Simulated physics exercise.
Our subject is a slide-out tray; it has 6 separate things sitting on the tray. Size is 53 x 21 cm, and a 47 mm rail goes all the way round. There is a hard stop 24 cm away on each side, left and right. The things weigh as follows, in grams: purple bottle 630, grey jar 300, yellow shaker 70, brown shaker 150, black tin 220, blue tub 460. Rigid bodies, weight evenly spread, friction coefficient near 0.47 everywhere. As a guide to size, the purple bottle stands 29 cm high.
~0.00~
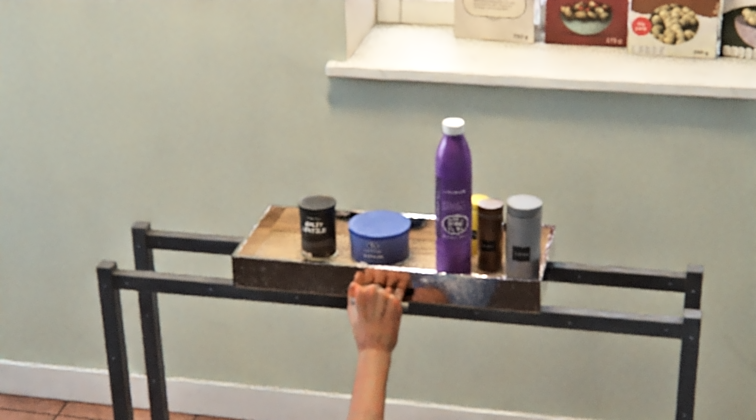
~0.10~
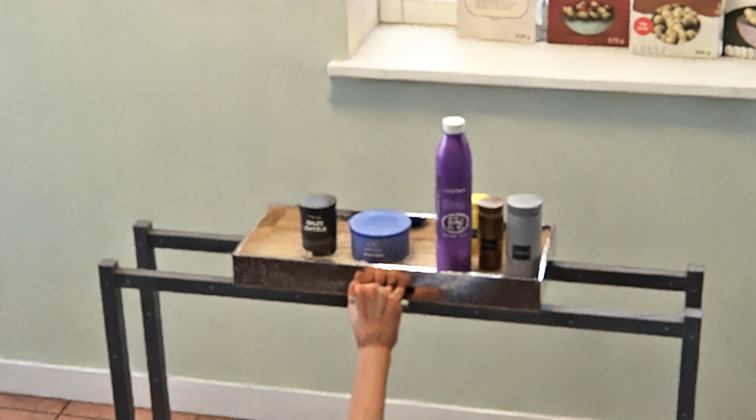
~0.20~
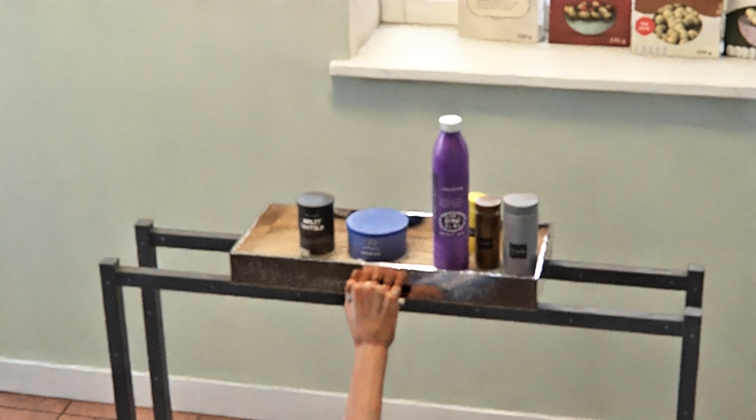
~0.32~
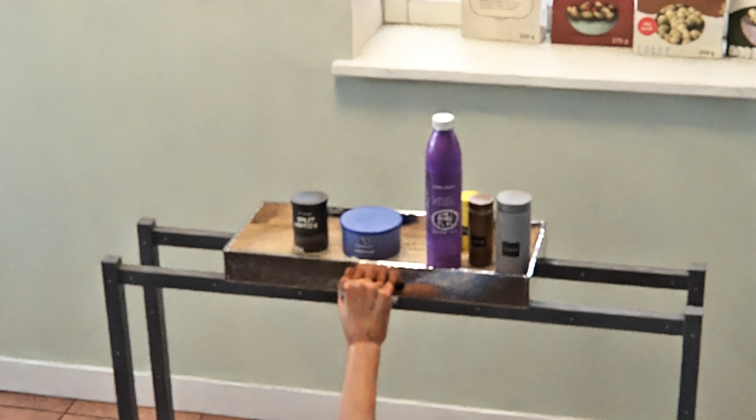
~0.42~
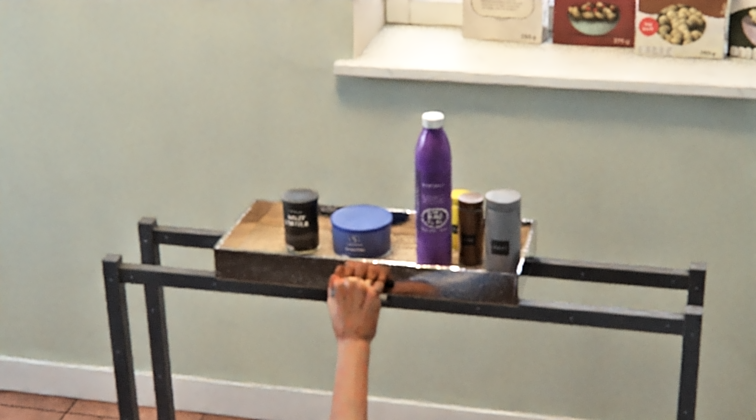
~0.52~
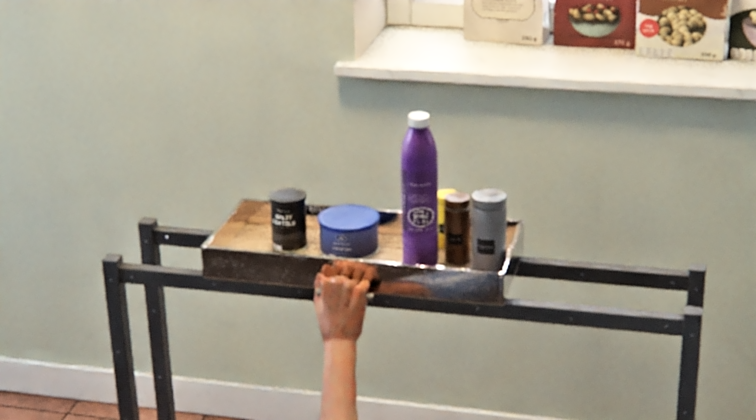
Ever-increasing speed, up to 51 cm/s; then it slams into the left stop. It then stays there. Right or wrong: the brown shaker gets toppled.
Right.
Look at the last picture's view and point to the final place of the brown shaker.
Roughly at pixel (319, 231).
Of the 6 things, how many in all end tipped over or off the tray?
I get 2.
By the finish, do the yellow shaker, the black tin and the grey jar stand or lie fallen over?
Here's how it ends: The yellow shaker never goes down, the black tin never goes down, and the grey jar never goes down.
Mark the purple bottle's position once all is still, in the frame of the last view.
Look near (231, 244) and you'll find it.
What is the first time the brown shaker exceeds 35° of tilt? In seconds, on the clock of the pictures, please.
Answer: About 1.3 s.
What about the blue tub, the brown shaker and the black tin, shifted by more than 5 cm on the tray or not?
Blue tub: Remains in place; brown shaker: Is displaced; black tin: Remains in place.
After 1.02 s, tray 24 cm left; brown shaker 6° off upright near (354, 219); purple bottle 6° off upright; yellow shaker 5° off upright.
After 1.32 s, tray 24 cm left; brown shaker 46° off upright near (330, 219); purple bottle 45° off upright; blue tub moved 2 cm.
After 1.52 s, tray 24 cm left; brown shaker on its side near (320, 231); purple bottle on its side; blue tub moved 2 cm.
In the end (2.0 s), toppled on the tray, purple bottle and brown shaker; the other 4 under 5 cm from the start. In the last view, brown shaker near (319, 231).
